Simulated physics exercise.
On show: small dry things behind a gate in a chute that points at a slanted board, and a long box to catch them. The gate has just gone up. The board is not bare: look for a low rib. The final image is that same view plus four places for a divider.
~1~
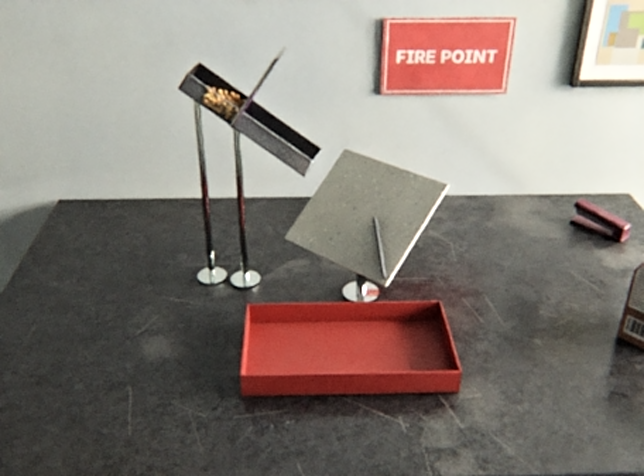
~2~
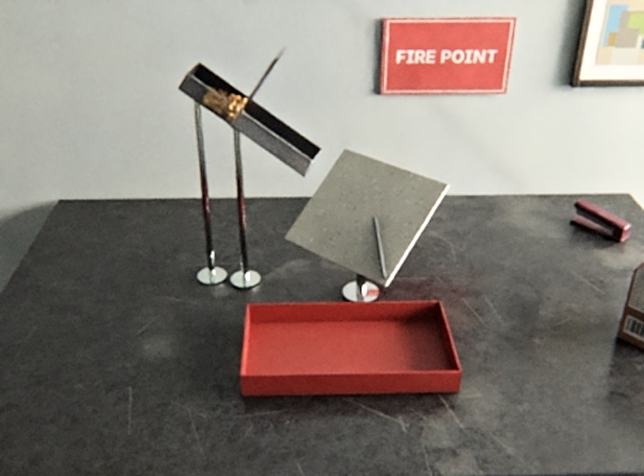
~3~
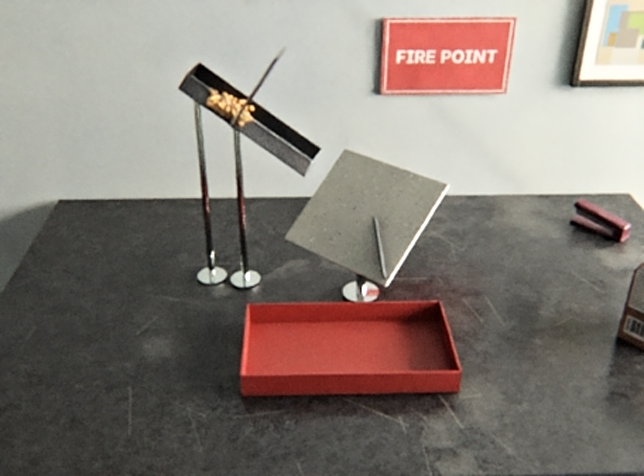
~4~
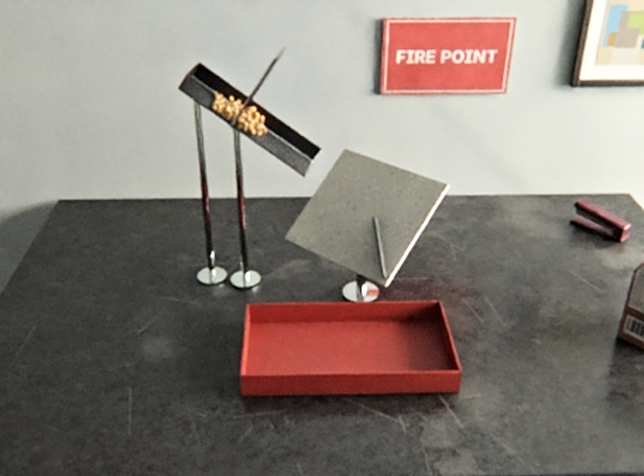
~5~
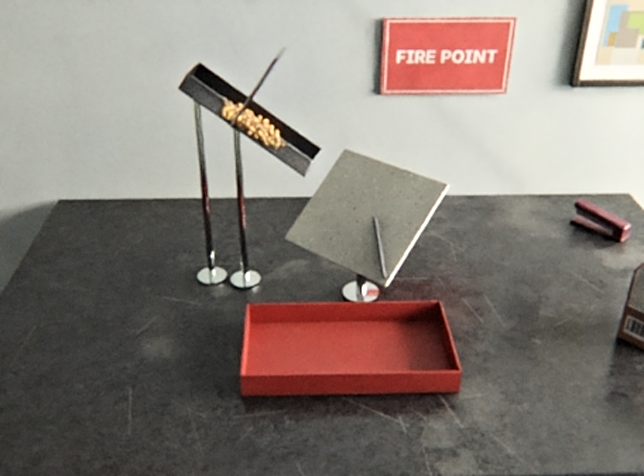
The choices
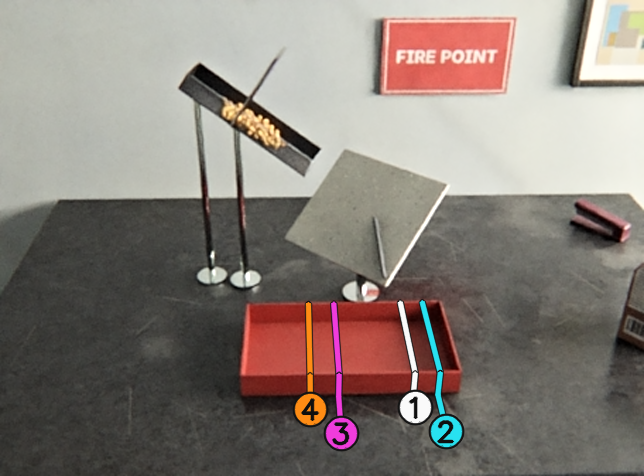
A dark, scratched tabletop stands against a pale grey wall with a red "FIRE POINT" sign, seen from the front and slightly above by a still camera. A sloping dark chute on two thin metal posts stands at left, beside a tilted grey board with a low rib and an empty red box in front. Small tan beads slide down the chute to the right, spreading out as they go.
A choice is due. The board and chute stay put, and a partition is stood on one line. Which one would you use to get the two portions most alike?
Choose 3.
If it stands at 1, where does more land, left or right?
The left side.
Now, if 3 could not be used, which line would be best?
4 it is.
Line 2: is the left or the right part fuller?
More lands on the left.
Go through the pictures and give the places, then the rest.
The first frame shows load behind the gate at (226, 103), round wooden beads; lip of the chute at (308, 169), sloping gently.
The second frame shows middle of the board at (364, 212), tilted fairly steeply; middle of its low edge at (332, 261); of its high edge at (394, 165).
The third frame shows front corners of the box at (241, 375) and (461, 371), empty; front of the load at (250, 119).
The fourth frame shows middle of the load at (241, 114); its front at (264, 131), about a third of the way to the lip; rib from (374, 217) to (383, 276).
The fifth frame shows middle of the load at (253, 125); its front at (282, 144), about two thirds of the way to the lip.
On the marked copy, line 1 crosses the front rim at (415, 372); line 2 crosses the front rim at (440, 372); line 3 crosses the front rim at (339, 373); line 4 crosses the front rim at (310, 374).
For line 1, of what is caught, nearly all on the left of the divider, a stray few on the right.
For line 2, of what is caught, nearly all on the left of the divider, a stray few on the right.
For line 3, of what is caught, about half on the left of the divider, about half on the right.
For line 4, of what is caught, about a quarter on the left of the divider, most on the right.
